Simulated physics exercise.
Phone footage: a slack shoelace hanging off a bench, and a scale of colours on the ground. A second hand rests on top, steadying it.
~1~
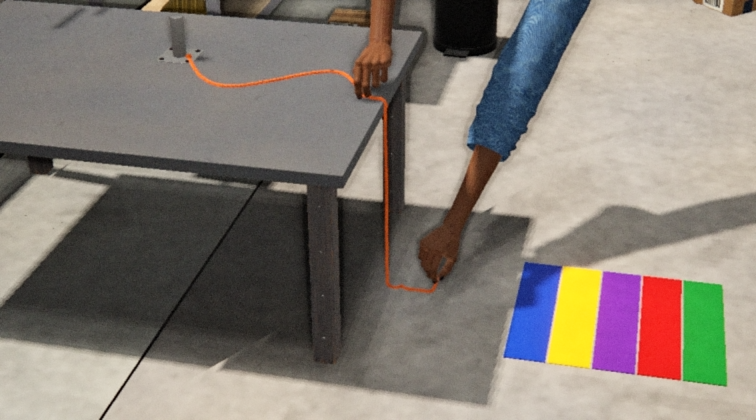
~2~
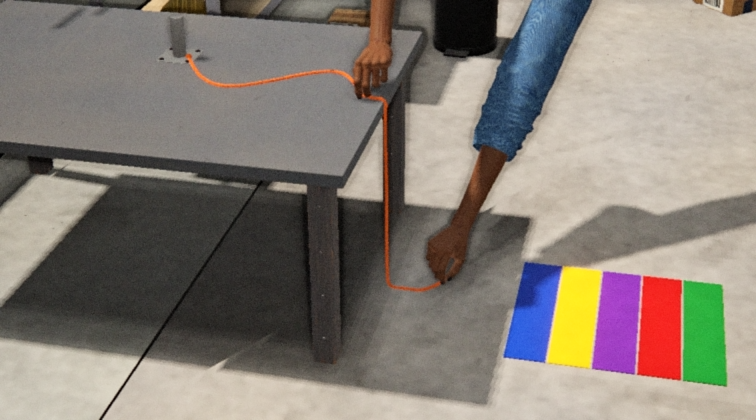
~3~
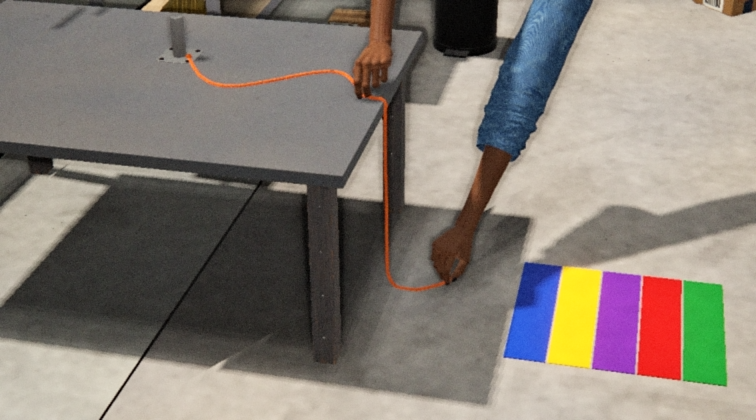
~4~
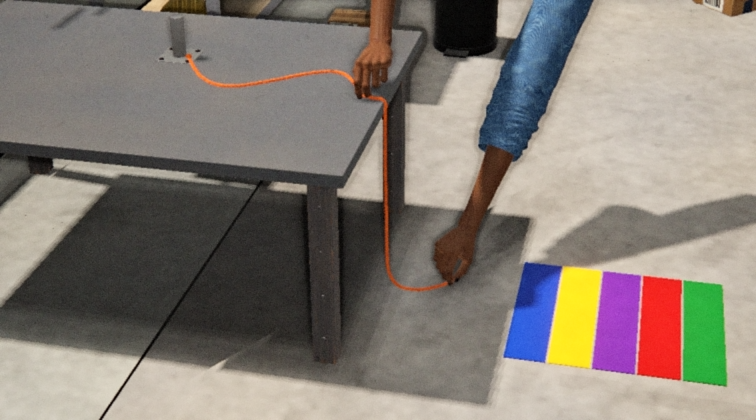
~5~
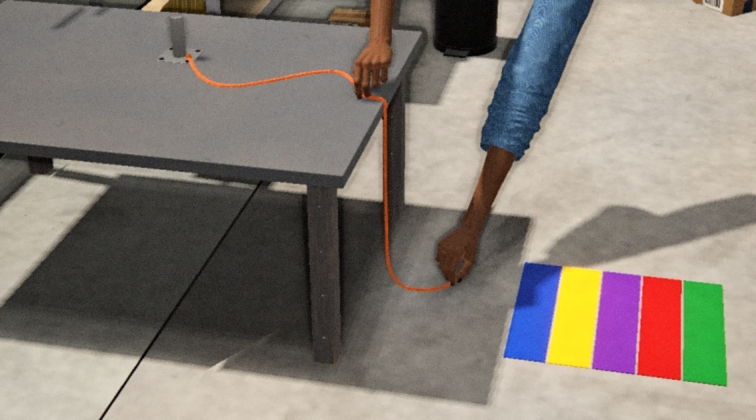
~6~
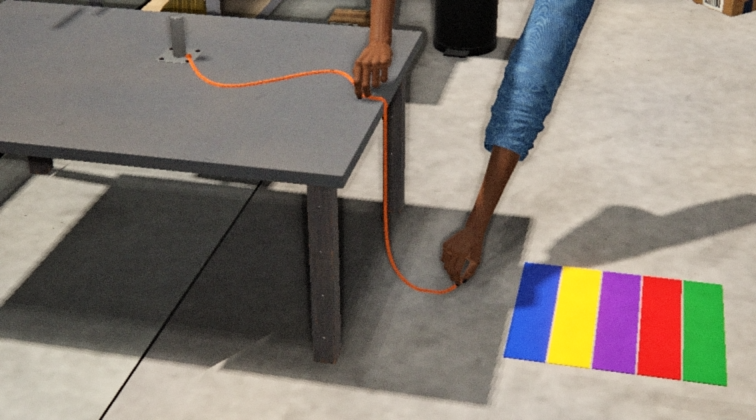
A hand low beside the table draws the orange cord's end slightly right toward coloured stripes.
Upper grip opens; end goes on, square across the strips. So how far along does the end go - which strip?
Along to the red strip.
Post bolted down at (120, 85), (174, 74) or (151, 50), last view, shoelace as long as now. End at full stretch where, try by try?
The first try gives about (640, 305), the second about (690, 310) and the third about (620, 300).
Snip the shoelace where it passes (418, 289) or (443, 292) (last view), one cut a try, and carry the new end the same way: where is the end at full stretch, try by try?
The pixels are close to (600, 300) and (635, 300), one per try.
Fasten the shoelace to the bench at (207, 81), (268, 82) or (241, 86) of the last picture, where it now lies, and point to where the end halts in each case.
First (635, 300), next (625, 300), last (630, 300).
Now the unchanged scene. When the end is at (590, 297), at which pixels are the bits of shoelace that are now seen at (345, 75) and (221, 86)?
(373, 92) and (246, 79).
Early on, end near (590, 297); over yellow.
Midway, end near (640, 303); over purple.
At the end of the slack, end near (668, 306); over red. It gets as far as the red strip.
